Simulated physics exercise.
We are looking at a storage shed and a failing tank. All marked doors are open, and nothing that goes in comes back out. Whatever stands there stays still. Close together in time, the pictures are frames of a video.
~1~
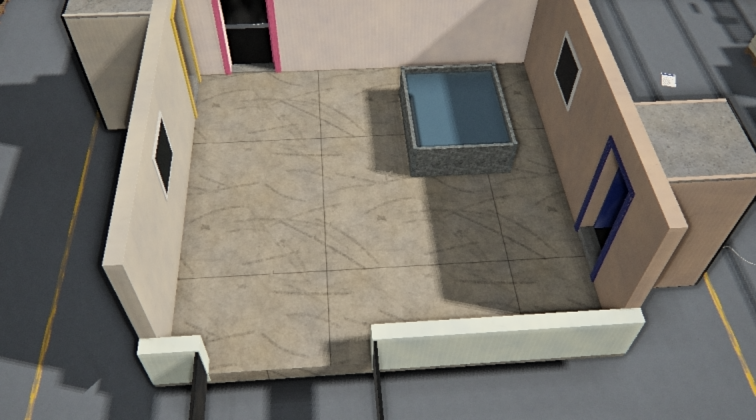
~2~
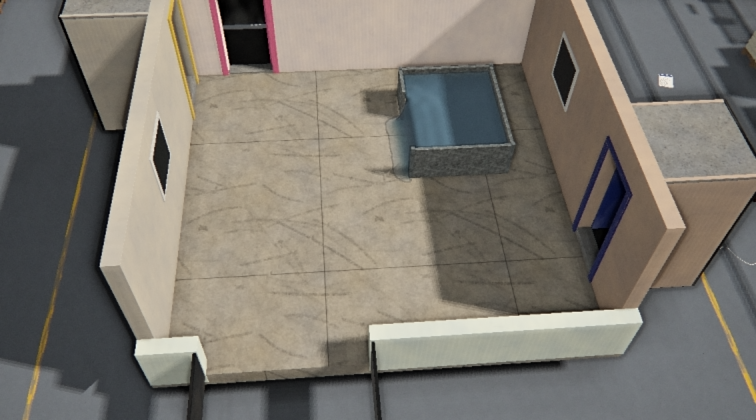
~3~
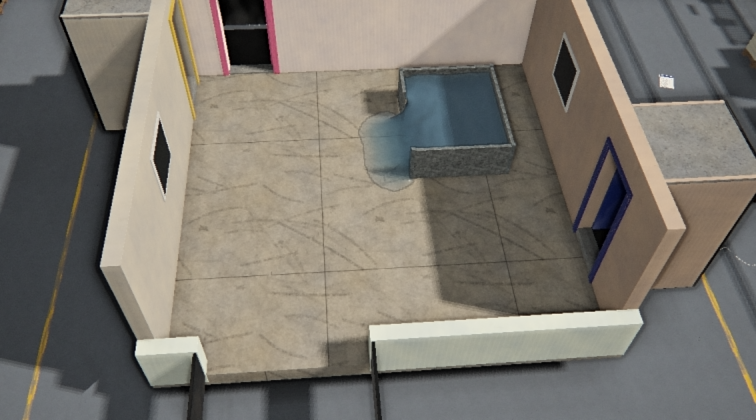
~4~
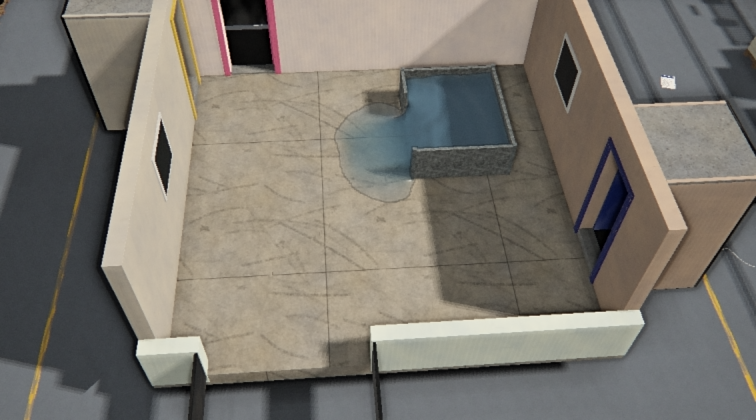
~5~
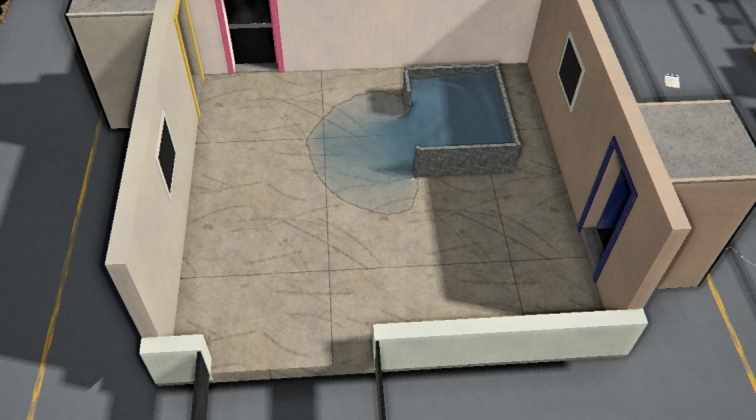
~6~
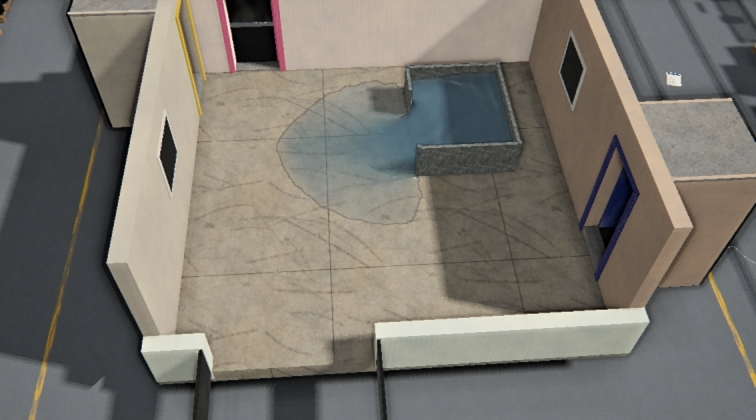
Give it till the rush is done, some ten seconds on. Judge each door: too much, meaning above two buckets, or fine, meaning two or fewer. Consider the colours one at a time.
Yellow door: Fine, blue door: Fine, pink door: Too much.
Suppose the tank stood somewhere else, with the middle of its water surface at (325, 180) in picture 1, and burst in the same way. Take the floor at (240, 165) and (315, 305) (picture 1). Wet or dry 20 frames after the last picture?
In turn: Flooded, covered.
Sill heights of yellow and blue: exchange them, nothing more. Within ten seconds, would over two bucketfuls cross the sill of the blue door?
In short: Blue door keeps below it.
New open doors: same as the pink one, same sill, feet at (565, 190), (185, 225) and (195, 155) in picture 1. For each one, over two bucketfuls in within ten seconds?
Taken in sequence, they go: Not exceeded, exceeded, exceeded.
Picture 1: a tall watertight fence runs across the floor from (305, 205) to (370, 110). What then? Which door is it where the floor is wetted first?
First: The pink door.
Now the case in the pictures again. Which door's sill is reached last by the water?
I pick the blue one.
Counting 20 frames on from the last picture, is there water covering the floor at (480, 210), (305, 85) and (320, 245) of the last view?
First spot spared, second spot submerged, third spot submerged.
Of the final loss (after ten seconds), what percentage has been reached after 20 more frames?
About 10 per cent.
A moment on, water covers 35 % of the floor; the yellow door not reached, the blue door not reached, the pink door not reached.
Next, water covers 45 % of the floor; the yellow door wet at the sill, nothing in, the blue door not reached, the pink door wet at the sill, nothing in.
Then, water covers 50 % of the floor; the yellow door wet at the sill, nothing in, the blue door not reached, the pink door over two buckets in.
Later, water covers 65 % of the floor; the yellow door under two buckets in, the blue door not reached, the pink door far over two buckets in.
In the end, water covers 90 % of the floor; the yellow door under two buckets in, the blue door wet at the sill, nothing in, the pink door far over two buckets in.
